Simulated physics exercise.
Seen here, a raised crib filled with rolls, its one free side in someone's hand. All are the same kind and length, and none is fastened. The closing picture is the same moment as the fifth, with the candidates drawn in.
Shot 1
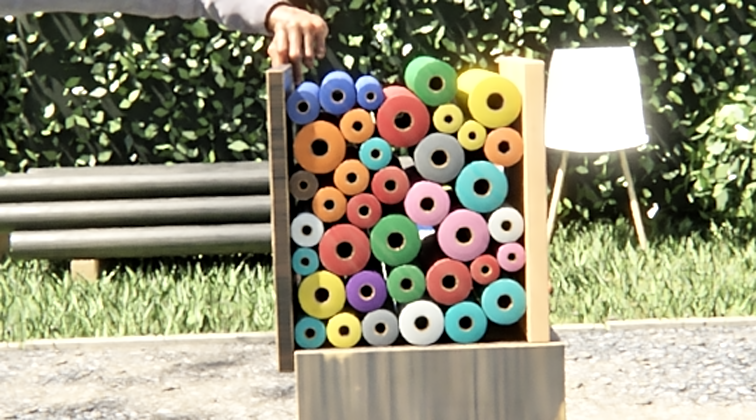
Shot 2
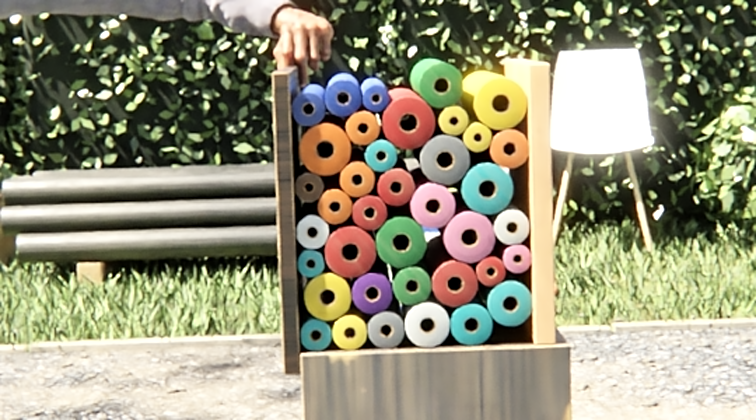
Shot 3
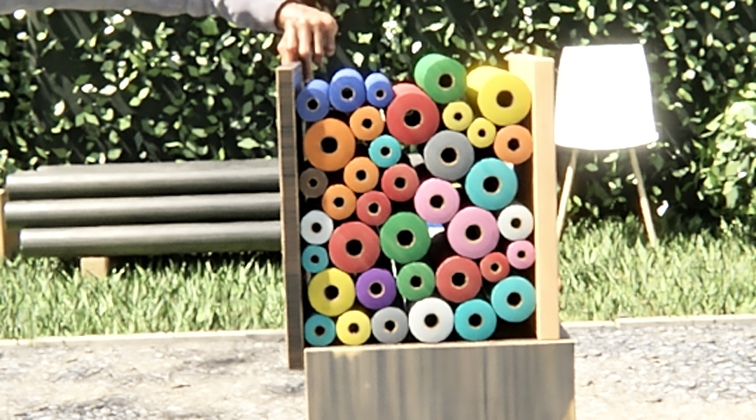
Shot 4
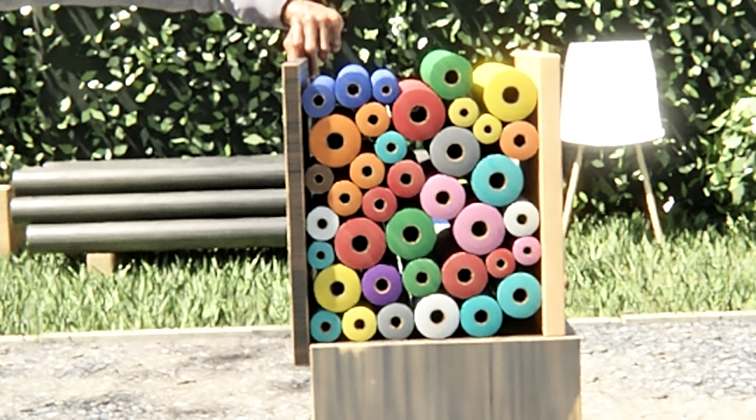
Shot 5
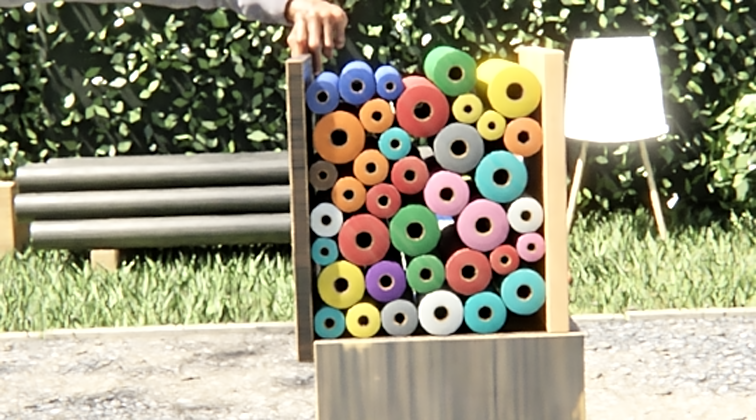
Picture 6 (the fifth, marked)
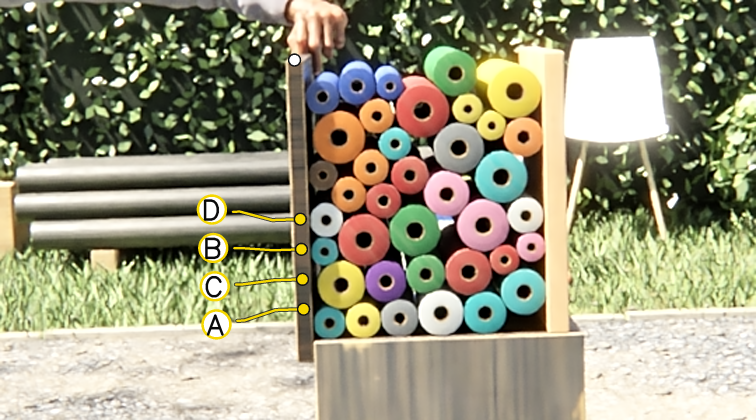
In a sunlit garden seen from straight ahead, a leafy hedge and strip of grass lie behind an upright wooden crib on a wooden base. Rolls in blue, orange, red, green, yellow, pink, turquoise, grey, purple and white fill it, between a dark bench at left and a white lamp at right. A hand keeps hold of the left board's top while the whole view shifts slightly rightward and the rolls show no clear movement within the crib.
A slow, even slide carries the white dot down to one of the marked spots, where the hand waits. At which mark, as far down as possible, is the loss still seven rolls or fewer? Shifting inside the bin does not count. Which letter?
The lowest mark that will do is D.
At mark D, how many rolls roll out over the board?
It comes to six.
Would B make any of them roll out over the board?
At B: Yes.
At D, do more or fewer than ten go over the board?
At D, fewer than ten.
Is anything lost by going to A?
At A: Yes.
On the marked copy, A at (304, 309); B at (302, 249); C at (303, 279); D at (300, 219); the white dot at (295, 60).
Taking D. A third of the way, top of the board (306, 129).
Two thirds of the way, top of the board (309, 208).
When it is over, top of the board (309, 218), six out over the board.
As for the rest, A more than seven out over the board; B more than seven out over the board; C more than seven out over the board.
